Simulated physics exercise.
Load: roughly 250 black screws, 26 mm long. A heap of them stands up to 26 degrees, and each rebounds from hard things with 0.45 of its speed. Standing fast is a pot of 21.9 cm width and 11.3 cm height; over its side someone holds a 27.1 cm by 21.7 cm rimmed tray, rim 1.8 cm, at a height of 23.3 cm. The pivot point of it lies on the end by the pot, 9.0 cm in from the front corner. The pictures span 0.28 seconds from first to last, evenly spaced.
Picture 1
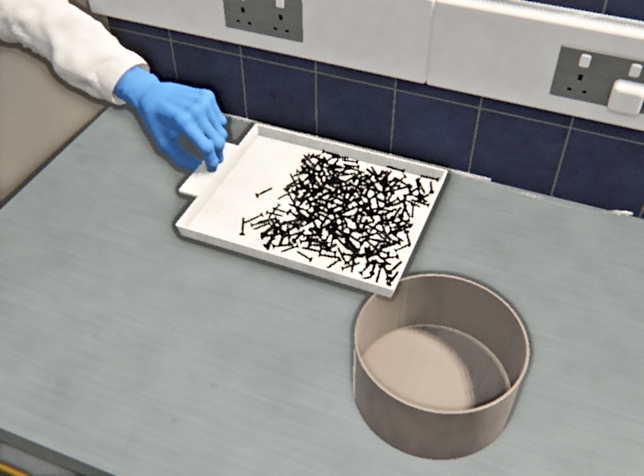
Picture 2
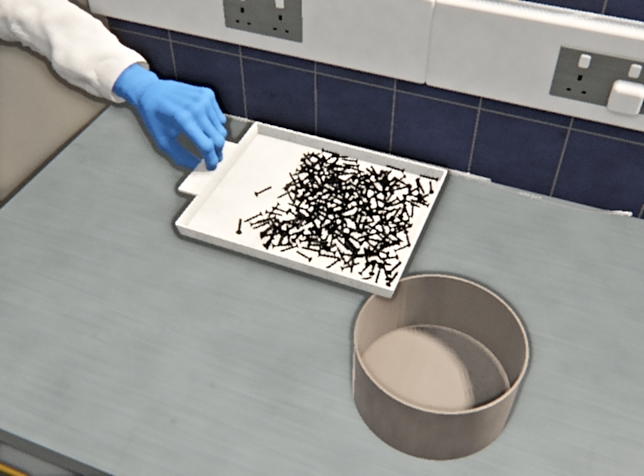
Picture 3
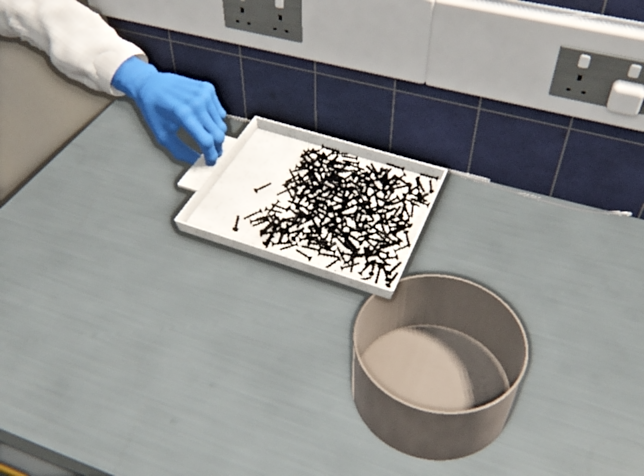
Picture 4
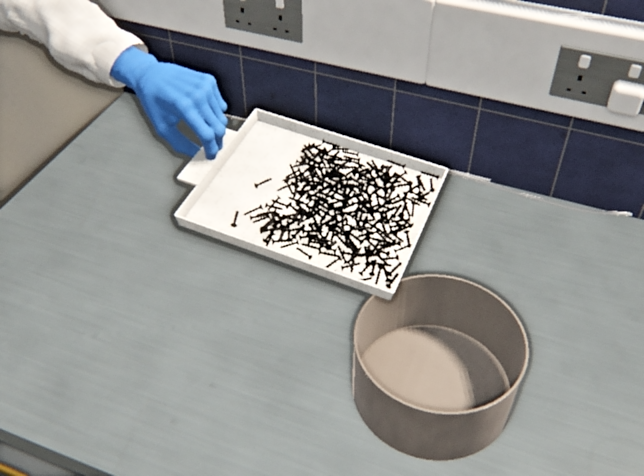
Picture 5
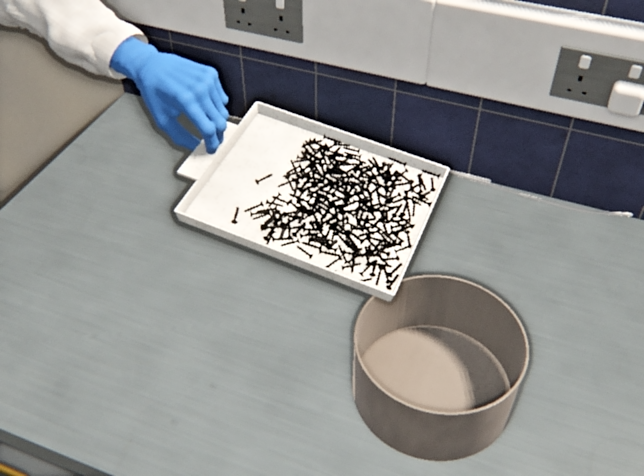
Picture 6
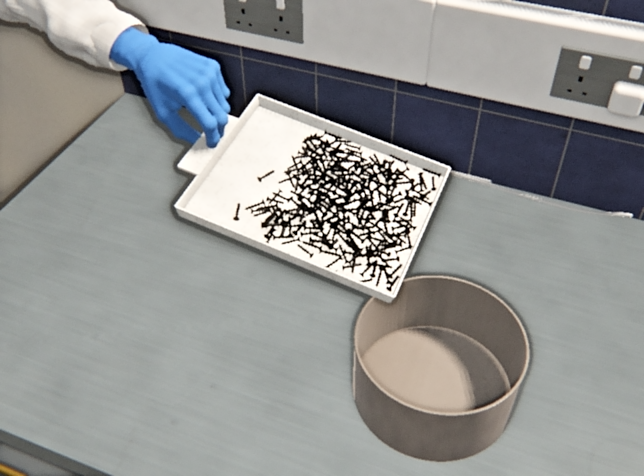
A blue-gloved hand slowly raised the left end of a white tray scattered with small black screws, tilting it slightly toward a round pot on a gray counter, while the screws barely shifted.
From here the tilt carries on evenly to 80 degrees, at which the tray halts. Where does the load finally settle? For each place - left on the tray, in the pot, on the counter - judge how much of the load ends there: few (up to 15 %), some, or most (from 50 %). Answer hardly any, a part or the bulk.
Tray: Hardly any; pot: The bulk; counter: Hardly any.
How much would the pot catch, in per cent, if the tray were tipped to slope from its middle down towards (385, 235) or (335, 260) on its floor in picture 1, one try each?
I'd put it at roughly 80 per cent for the first tilt and roughly 70 per cent for the second.
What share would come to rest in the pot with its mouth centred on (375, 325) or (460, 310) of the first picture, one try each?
About 95 and 65 per cent.
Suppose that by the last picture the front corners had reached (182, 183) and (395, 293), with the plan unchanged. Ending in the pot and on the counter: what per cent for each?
That works out as pot 80 and counter 10.
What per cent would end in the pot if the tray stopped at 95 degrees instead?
In that case, near 95 percent.
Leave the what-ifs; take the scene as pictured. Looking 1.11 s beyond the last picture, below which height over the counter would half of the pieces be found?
Around 24 cm up.
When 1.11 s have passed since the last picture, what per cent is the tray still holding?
Some 85 per cent of the load.
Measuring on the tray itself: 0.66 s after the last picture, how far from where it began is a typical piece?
It has moved some 3 cm from its start.
Then, 0.66 s after the last picture, tilt 43 degrees; the tray holds 100 %, the pot 0 %.
Then, 1.11 s after the last picture, tilt 65 degrees; the tray holds 85 %, the pot 5 %.
Then, 1.63 s after the last picture, tilt 80 degrees; the tray holds 10 %, the pot 75 %.
In the end, tray 5 %, pot 90 %, counter 5 %.
